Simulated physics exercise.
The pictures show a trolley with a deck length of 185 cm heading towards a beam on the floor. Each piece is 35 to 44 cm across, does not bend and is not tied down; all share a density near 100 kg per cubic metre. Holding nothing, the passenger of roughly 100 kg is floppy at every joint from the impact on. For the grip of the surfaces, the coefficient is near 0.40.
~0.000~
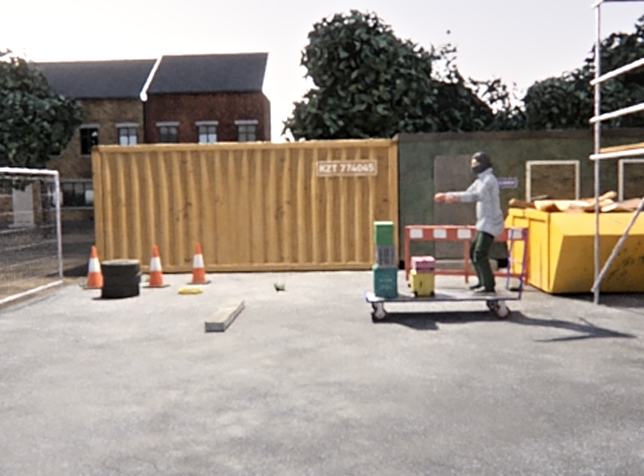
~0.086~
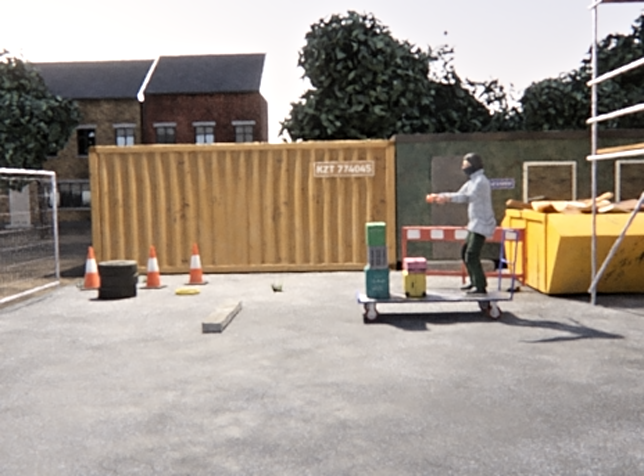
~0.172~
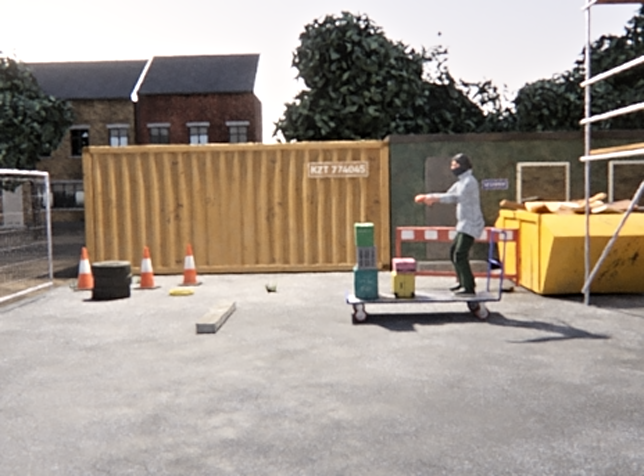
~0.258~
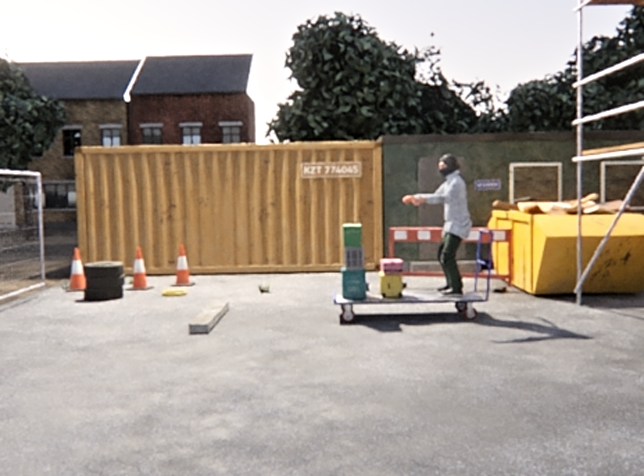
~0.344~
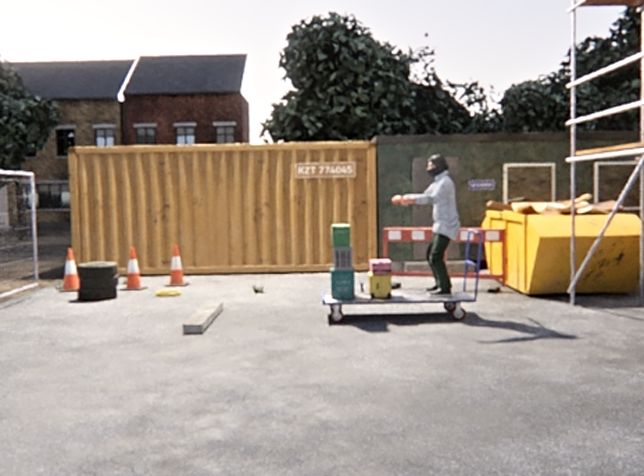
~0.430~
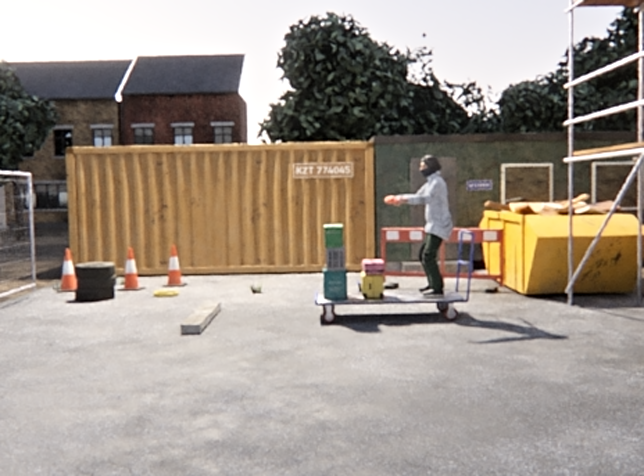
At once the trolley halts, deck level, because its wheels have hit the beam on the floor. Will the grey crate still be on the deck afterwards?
Yes, it stays put.
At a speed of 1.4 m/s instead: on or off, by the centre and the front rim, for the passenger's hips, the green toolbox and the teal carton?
Hips - kept, green - dropped, teal - dropped.
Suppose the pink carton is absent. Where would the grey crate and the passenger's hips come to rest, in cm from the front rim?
Outcome - grey: 20 cm behind rim; hips: 130 cm behind rim.
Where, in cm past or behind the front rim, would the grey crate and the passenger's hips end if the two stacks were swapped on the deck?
Outcome - grey: 20 cm behind rim; hips: 130 cm behind rim.
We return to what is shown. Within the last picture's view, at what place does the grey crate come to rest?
Around (221, 260).
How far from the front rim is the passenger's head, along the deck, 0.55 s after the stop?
70 cm behind it.
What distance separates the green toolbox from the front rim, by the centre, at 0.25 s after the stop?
Behind the rim by about 15 cm.
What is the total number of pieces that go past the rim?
Count of them: 0.
Impact comes at 2.22 s.
After 2.47 s the grey crate is 18 cm behind the rim, tilted 5°, near (217, 259) in the last picture's view.
After 2.77 s the grey crate is 23 cm behind the rim, tilted 0°, near (221, 260) in the last picture's view.
After 3.22 s the grey crate is 23 cm behind the rim, tilted 0°, near (221, 260) in the last picture's view.
When all is still (3.5 s), nothing is past the rim; behind it, green toolbox, pink carton, grey crate, teal carton, yellow suitcase and the passenger's hips.
